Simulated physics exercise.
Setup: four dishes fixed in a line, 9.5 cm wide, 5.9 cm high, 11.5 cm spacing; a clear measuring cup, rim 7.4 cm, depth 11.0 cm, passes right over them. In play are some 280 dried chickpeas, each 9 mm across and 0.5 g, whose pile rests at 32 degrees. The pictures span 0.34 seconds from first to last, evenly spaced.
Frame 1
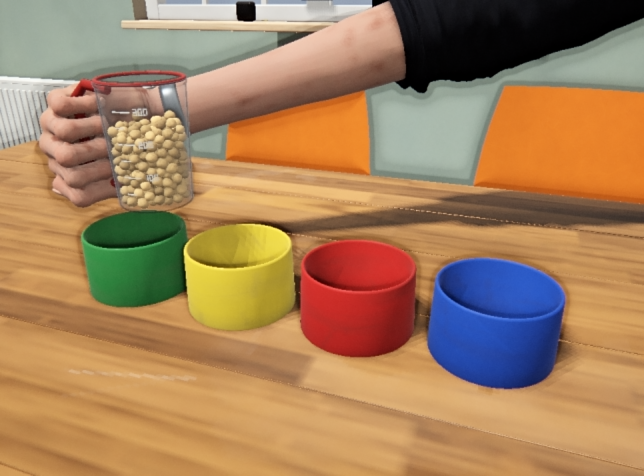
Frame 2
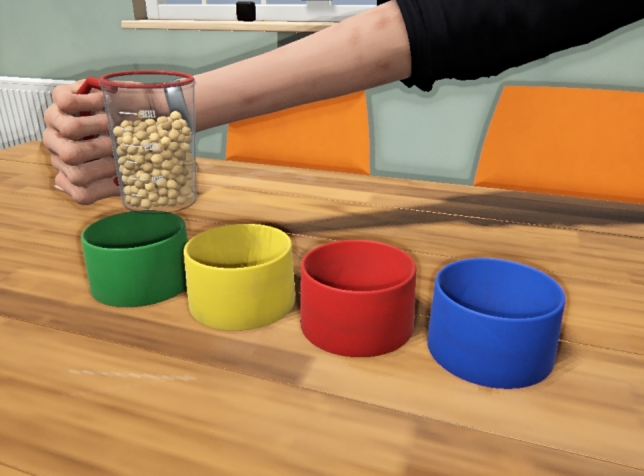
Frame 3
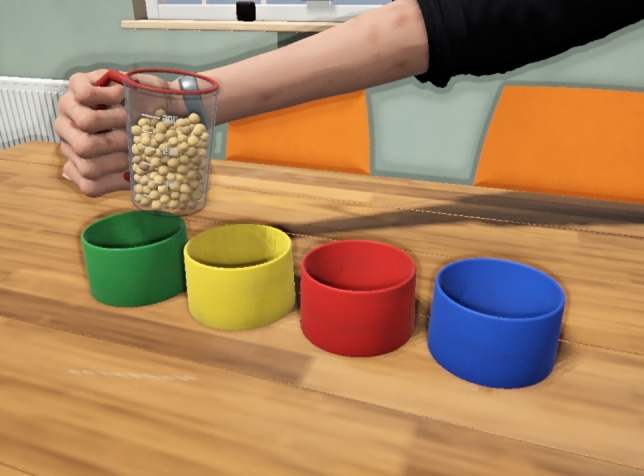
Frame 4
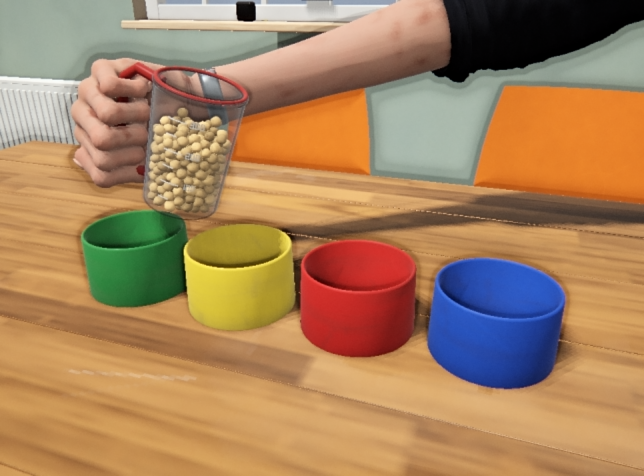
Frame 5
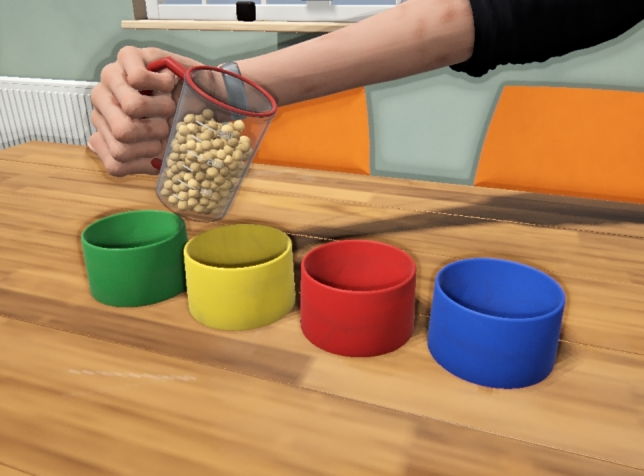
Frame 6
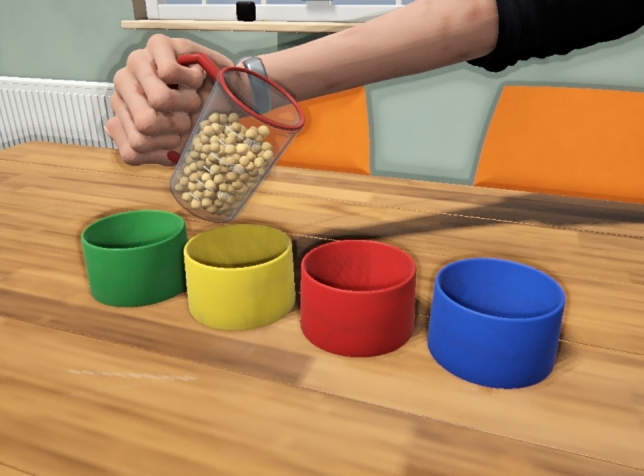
A wooden table in a room with pale green walls, a radiator and orange chairs is seen from slightly above by a still camera. Green, yellow, red and blue dishes stand in a row from left to right, and behind the green one a hand grips a clear, red-rimmed measuring cup of dried chickpeas. The hand moves the cup rightward, steadily tilting it to the right.
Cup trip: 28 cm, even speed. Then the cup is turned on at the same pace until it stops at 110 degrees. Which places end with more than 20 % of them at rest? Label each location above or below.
Labels - red: Below, blue: Above, green: Below, yellow: Below, counter: Above.
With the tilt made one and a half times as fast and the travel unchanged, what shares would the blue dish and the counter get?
Shares: Blue at 70; counter at 30.
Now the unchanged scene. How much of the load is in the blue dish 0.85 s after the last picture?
I'd say around 30 per cent.
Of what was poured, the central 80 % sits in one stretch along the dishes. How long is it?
Close to 17 centimetres along the dishes.
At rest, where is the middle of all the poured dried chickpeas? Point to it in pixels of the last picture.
Once everything settles, the centre is around (523, 340).
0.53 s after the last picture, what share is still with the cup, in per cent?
About 100 percent of the load.
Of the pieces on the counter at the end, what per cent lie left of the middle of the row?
About 0 percent.
Then, 0.32 s after the last picture, tilt 74 degrees; cup holds 100 %.
Then, 0.53 s after the last picture, tilt 100 degrees; cup holds 100 %.
Then, 0.85 s after the last picture, tilt 110 degrees; cup holds 40 %, blue 30 %.
In the end, red 0 %, blue 70 %, green 0 %, yellow 0 %, counter 30 %.
